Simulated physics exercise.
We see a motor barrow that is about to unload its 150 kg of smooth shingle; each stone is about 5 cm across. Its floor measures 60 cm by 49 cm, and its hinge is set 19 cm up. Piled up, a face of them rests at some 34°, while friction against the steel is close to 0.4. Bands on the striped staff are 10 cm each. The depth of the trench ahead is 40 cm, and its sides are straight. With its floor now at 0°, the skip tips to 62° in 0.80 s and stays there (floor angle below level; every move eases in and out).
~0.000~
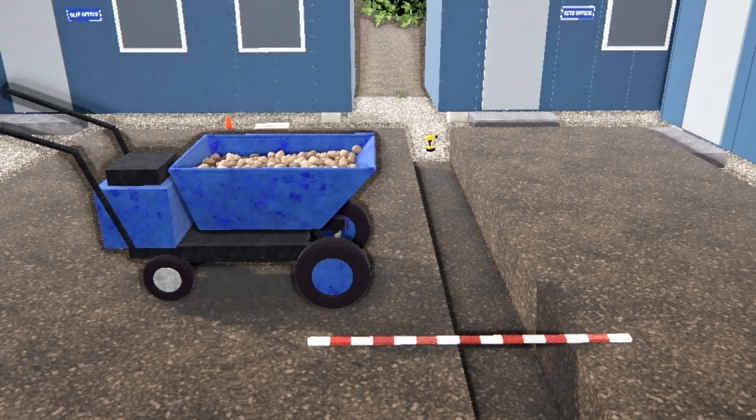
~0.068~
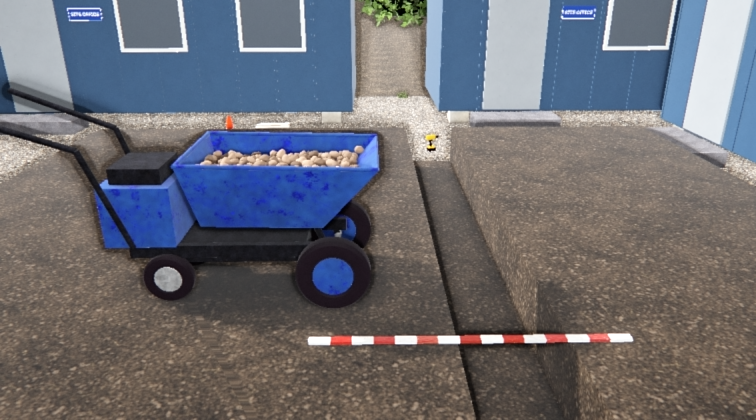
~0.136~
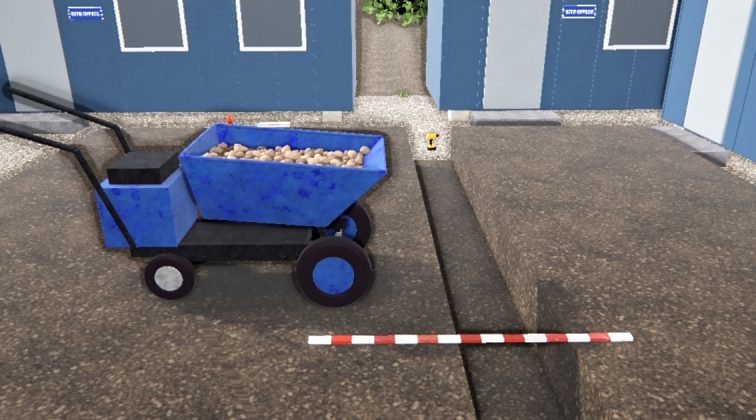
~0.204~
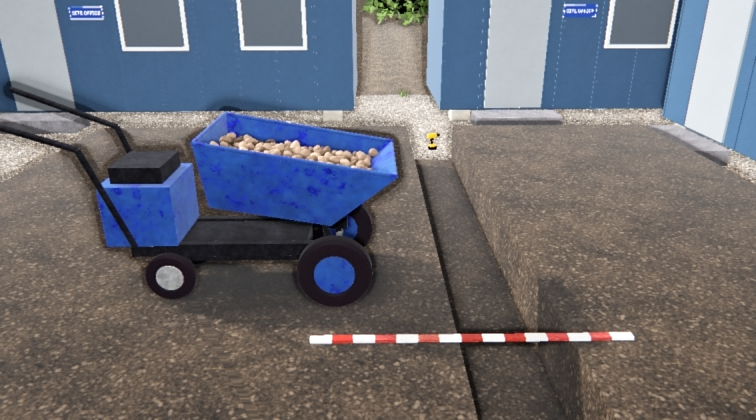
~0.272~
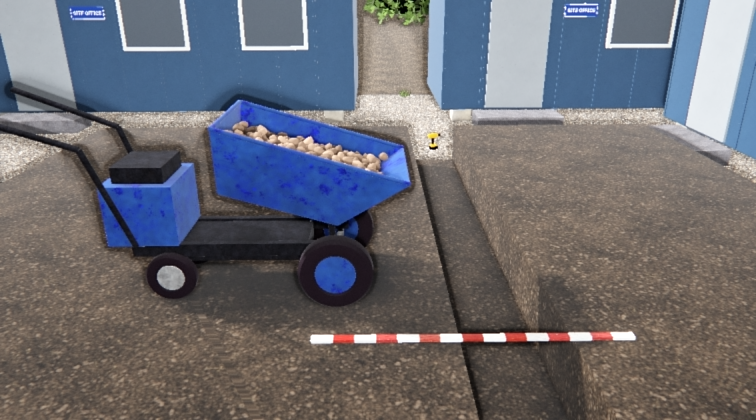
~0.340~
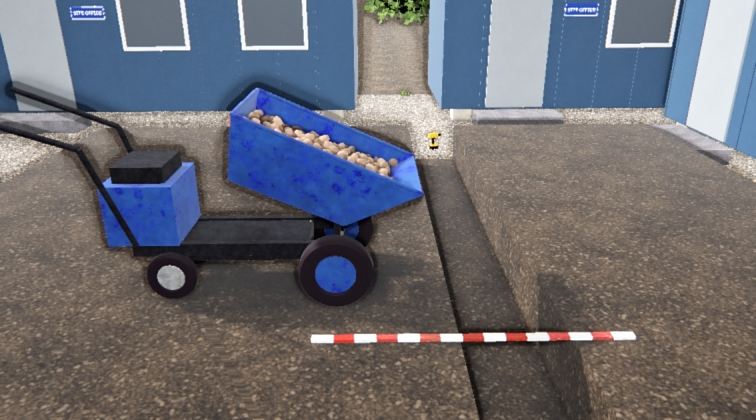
A blue motor barrow loaded with smooth stones stood beside a narrow trench, and its skip slowly tilted toward the right, the back end rising steadily while the wheels stayed put.
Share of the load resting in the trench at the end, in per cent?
98 per cent.
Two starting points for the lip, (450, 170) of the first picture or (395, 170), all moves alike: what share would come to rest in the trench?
Some 45 and some 90 per cent, in that order.
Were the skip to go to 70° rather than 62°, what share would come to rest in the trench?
It would come to about 100 percent.
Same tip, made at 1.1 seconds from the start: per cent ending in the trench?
In that case some 100 per cent.
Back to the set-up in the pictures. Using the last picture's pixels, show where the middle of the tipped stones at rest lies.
Roughly (493, 327), I'd say.
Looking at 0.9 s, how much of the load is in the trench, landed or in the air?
I'd put it near 15 per cent.
After 0.6 s the floor is at 52°; 100 % in the skip; the foremost stones are at (429, 213).
After 0.9 s the floor is at 62°; 85 % in the skip, 15 % in the trench; the foremost stones are at (508, 282).
After 1.2 s the floor is at 62°; 37 % in the skip, 61 % in the trench, 2 % past the trench; the foremost stones are at (582, 270).
After 3.2 s the floor is at 62°; 0 % in the skip, 98 % in the trench, 2 % past the trench; the foremost stones are at (676, 275).
